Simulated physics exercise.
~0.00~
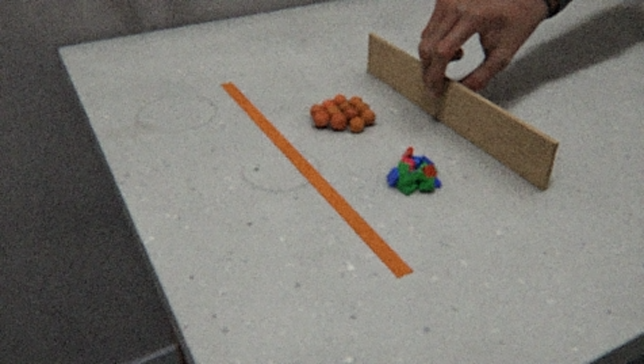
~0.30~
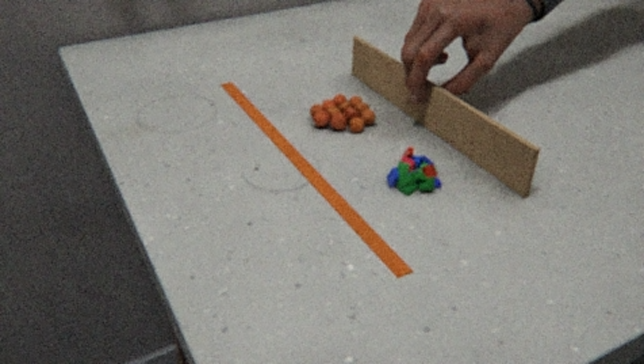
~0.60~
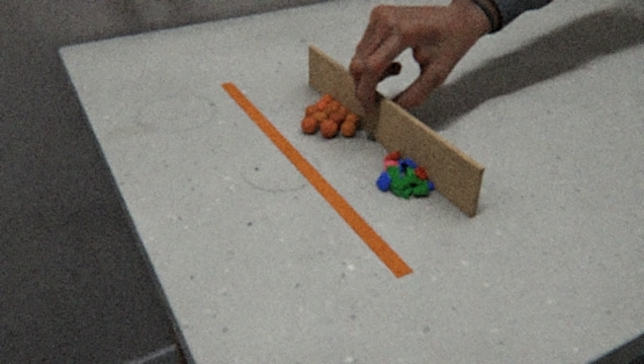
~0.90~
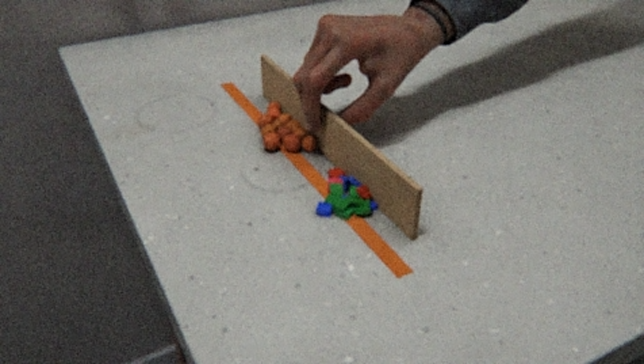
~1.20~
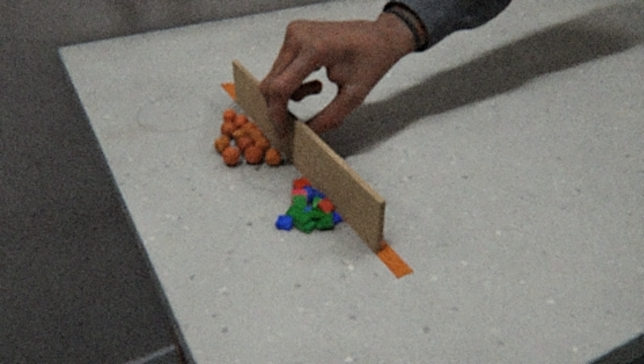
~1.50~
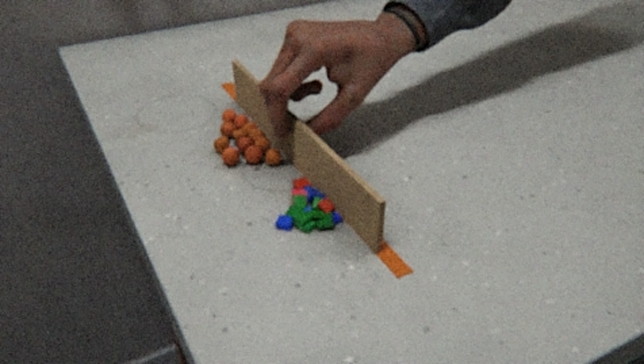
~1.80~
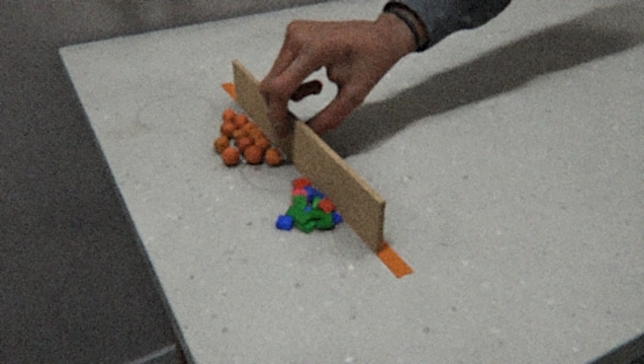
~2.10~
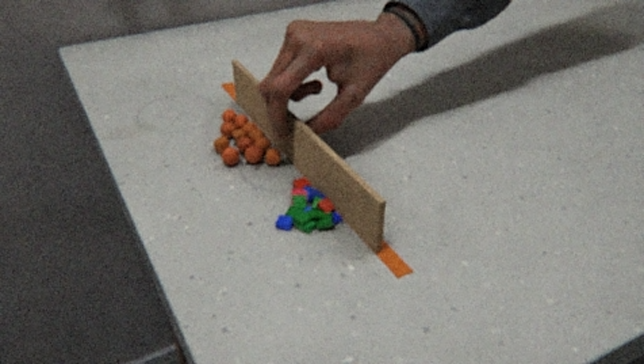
A hand slid an upright brown board leftward across a pale tabletop, pushing a clump of small orange balls and a pile of red, green and blue bits past an orange strip, then held still at the strip with both piles still on the table.
